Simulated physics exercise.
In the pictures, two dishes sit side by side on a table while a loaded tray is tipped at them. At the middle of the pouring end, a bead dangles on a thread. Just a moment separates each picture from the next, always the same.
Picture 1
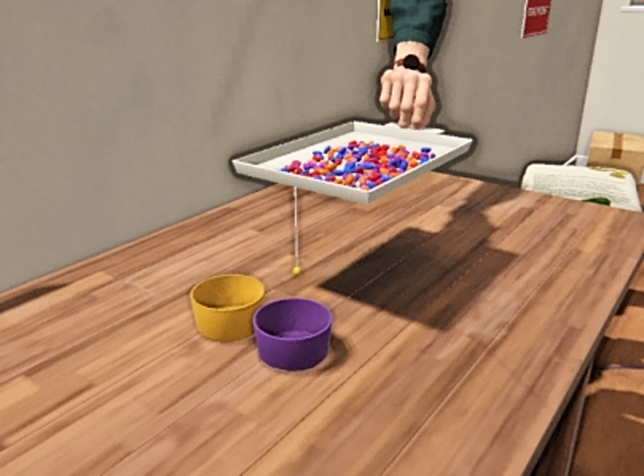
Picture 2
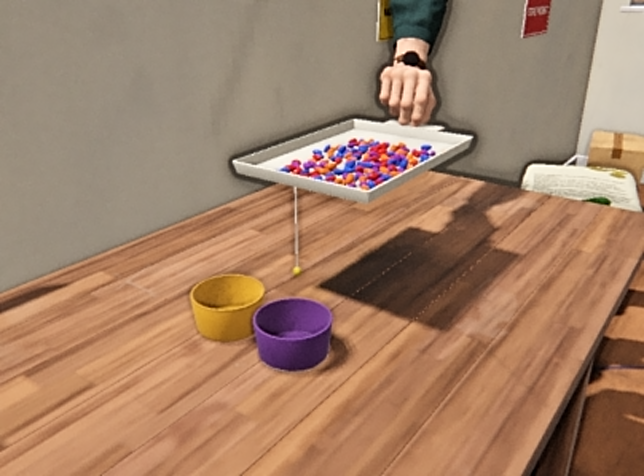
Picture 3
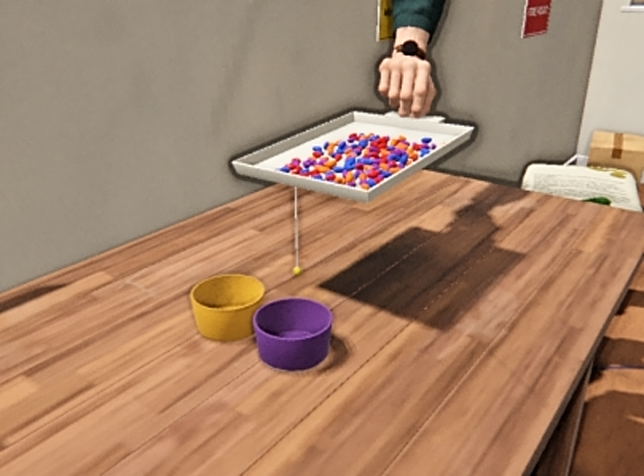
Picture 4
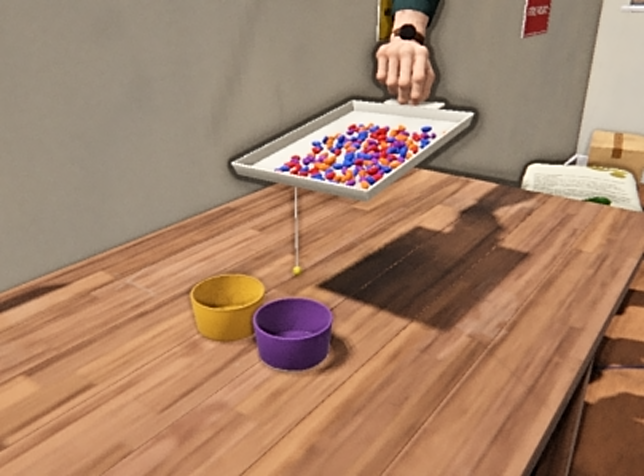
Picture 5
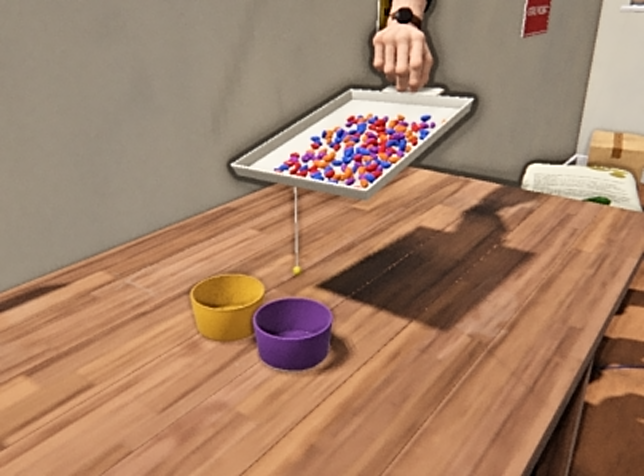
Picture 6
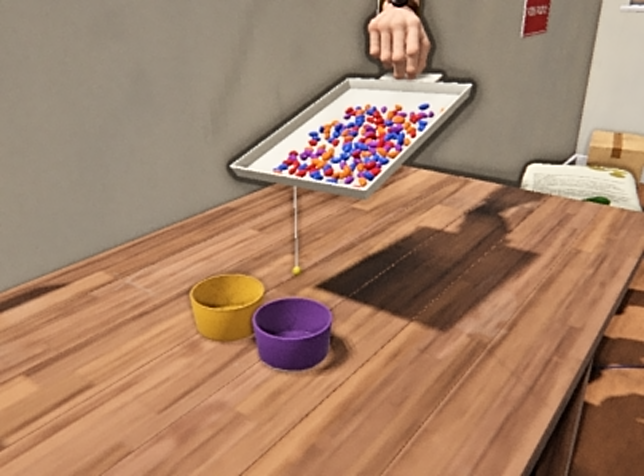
White tray of colourful jelly beans tilting gradually as a hand raises its far side, above yellow and purple dishes on a wooden table.
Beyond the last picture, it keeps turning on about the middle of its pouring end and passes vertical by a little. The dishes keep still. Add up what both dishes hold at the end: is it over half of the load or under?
It comes to over half.
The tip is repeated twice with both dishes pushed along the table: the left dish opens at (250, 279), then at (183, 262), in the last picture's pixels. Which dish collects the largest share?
Try 1: The dish at left; try 2: The dish at right.
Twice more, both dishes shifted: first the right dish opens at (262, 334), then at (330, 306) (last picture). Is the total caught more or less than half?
First try: Lower than half; second try: Lower than half.
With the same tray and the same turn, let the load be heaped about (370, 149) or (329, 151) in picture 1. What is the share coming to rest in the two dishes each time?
First case: Close to 60 %; second case: Close to 60 %.
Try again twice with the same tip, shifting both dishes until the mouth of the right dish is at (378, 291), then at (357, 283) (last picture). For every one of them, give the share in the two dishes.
The first position comes out at 0 per cent, the other at 0 per cent.
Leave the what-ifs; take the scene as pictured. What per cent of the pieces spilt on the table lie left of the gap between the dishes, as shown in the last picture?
Around 60 %.
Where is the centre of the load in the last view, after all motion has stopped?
Resting centre, last picture - approx. (242, 323).
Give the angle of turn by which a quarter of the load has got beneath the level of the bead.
My estimate is some 105 degrees.
Soon after the last picture, tray tipped steeply; all on the tray.
A little later, tray tipped right over; most on the tray; a stray few in the left dish; a stray few outside both; a small part in the air.
Later still, tray tipped past a quarter turn; about a quarter in the right dish; about a third in the left dish; about a third outside both.
At rest, tray tipped past a quarter turn; about a quarter in the right dish; about a third in the left dish; about a third outside both.
